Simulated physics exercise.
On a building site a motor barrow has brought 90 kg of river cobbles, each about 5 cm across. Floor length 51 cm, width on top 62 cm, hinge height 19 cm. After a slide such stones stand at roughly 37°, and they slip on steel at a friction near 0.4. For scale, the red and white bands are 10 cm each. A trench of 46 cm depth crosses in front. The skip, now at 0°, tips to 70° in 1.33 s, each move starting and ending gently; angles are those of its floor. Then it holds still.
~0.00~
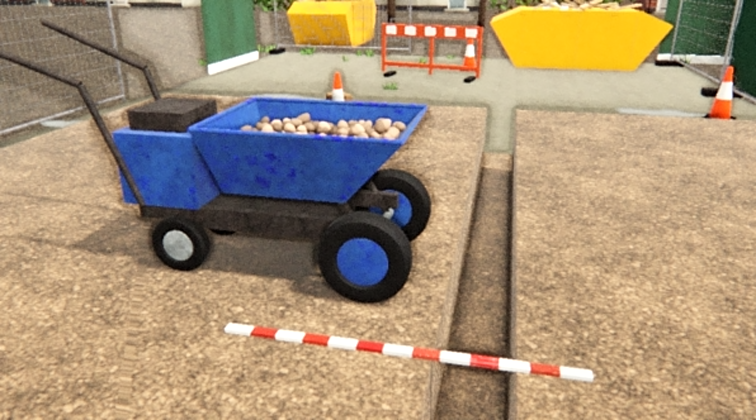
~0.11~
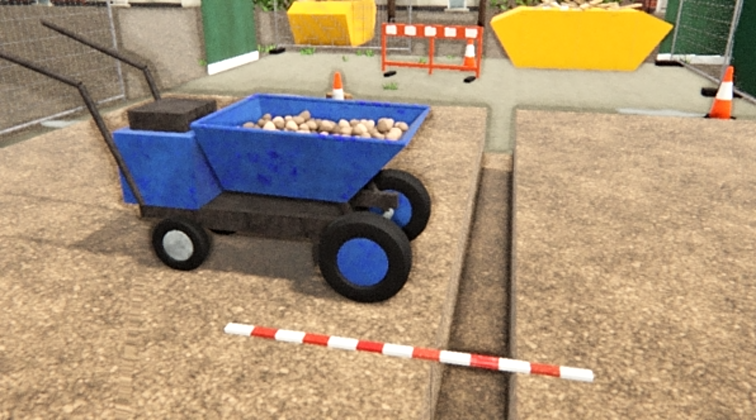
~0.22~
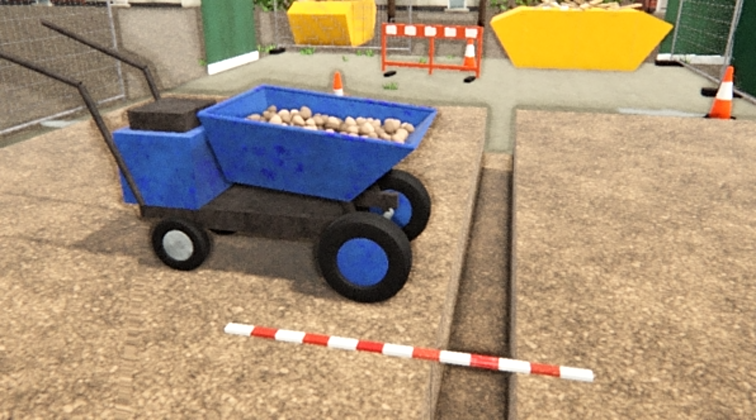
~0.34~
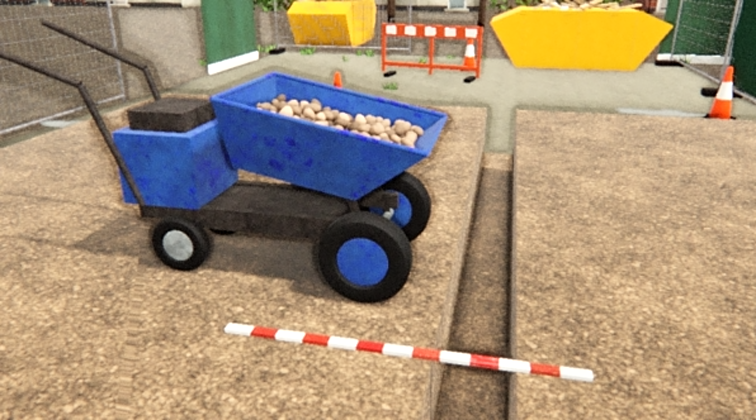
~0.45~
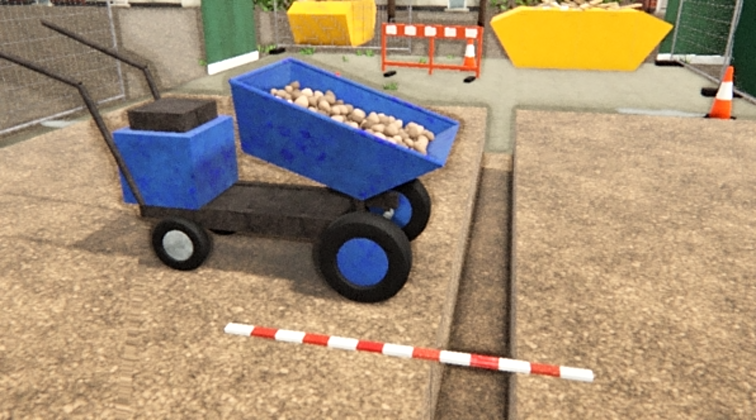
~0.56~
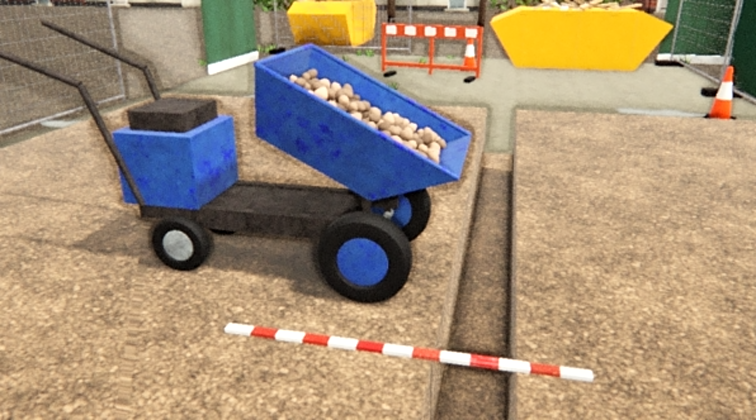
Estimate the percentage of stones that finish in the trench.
About 27 per cent.
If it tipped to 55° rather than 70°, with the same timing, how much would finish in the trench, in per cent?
It would be near 35 per cent.
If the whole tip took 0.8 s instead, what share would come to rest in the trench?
It would be near 25 per cent.
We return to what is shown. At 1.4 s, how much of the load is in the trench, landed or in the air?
About 5 per cent by then.
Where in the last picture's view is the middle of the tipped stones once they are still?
Around (557, 284).
After 1.0 s the floor is at 59°; 100 % in the skip; the foremost stones are at (491, 205).
After 1.4 s the floor is at 70°; 58 % in the skip, 4 % in the trench, 38 % past the trench; the foremost stones are at (597, 281).
After 1.8 s the floor is at 70°; 19 % in the skip, 10 % in the trench, 70 % past the trench; the foremost stones are at (726, 305).
After 3.7 s the floor is at 70°; 0 % in the skip, 27 % in the trench, 73 % past the trench; the foremost stones are past the picture's edge.
